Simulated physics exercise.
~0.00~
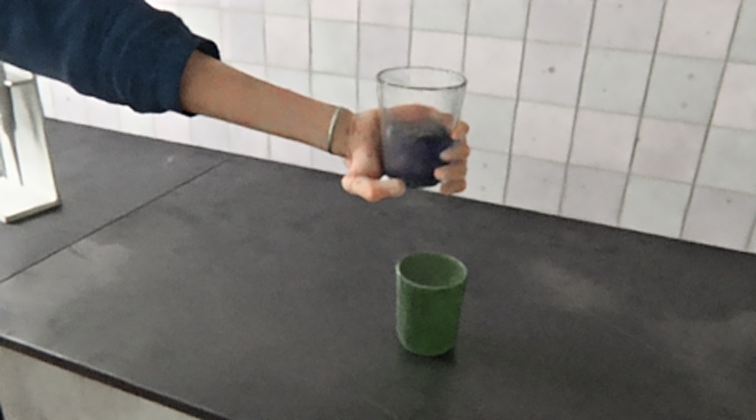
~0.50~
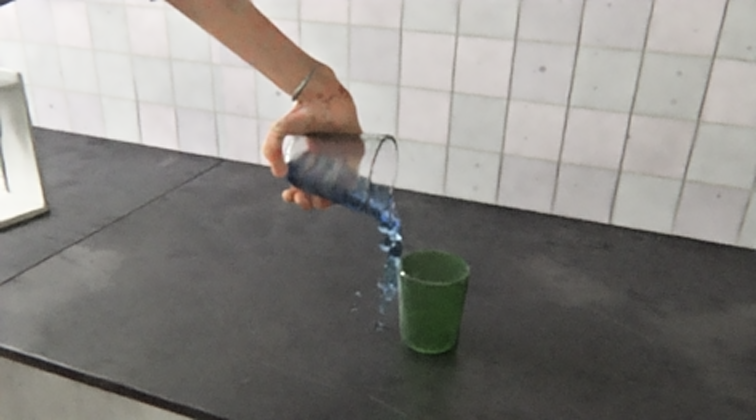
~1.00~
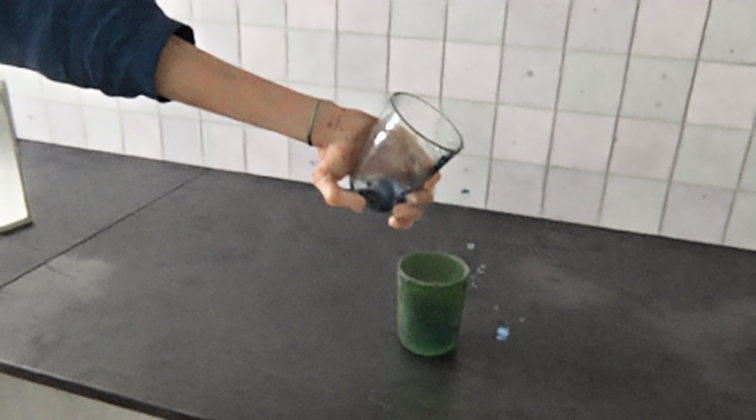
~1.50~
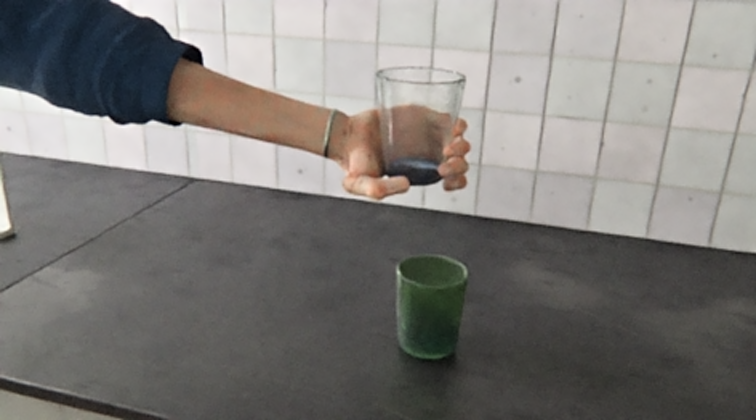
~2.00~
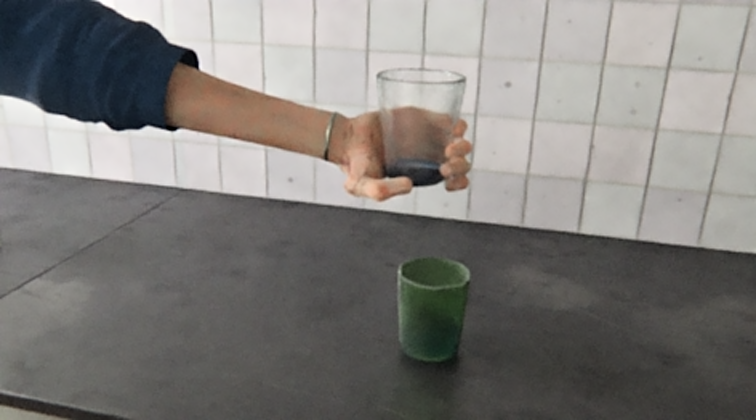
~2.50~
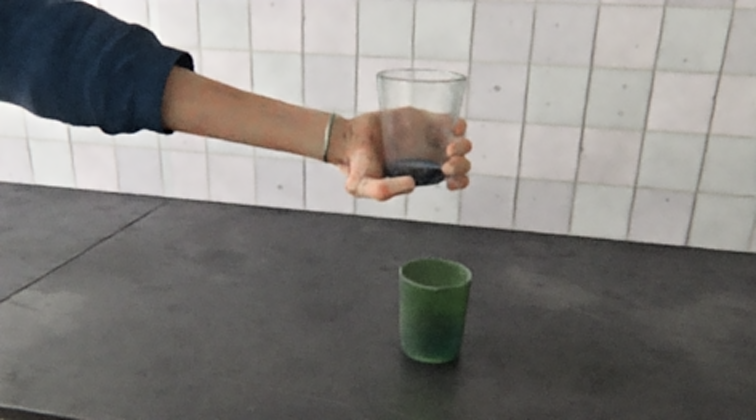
A hand holding a clear tumbler of dark blue water tips it rightwards over a green glass on a black worktop, pouring a stream with some drops falling outside, then turns it back upright and holds it still above the glass, a little water left inside.
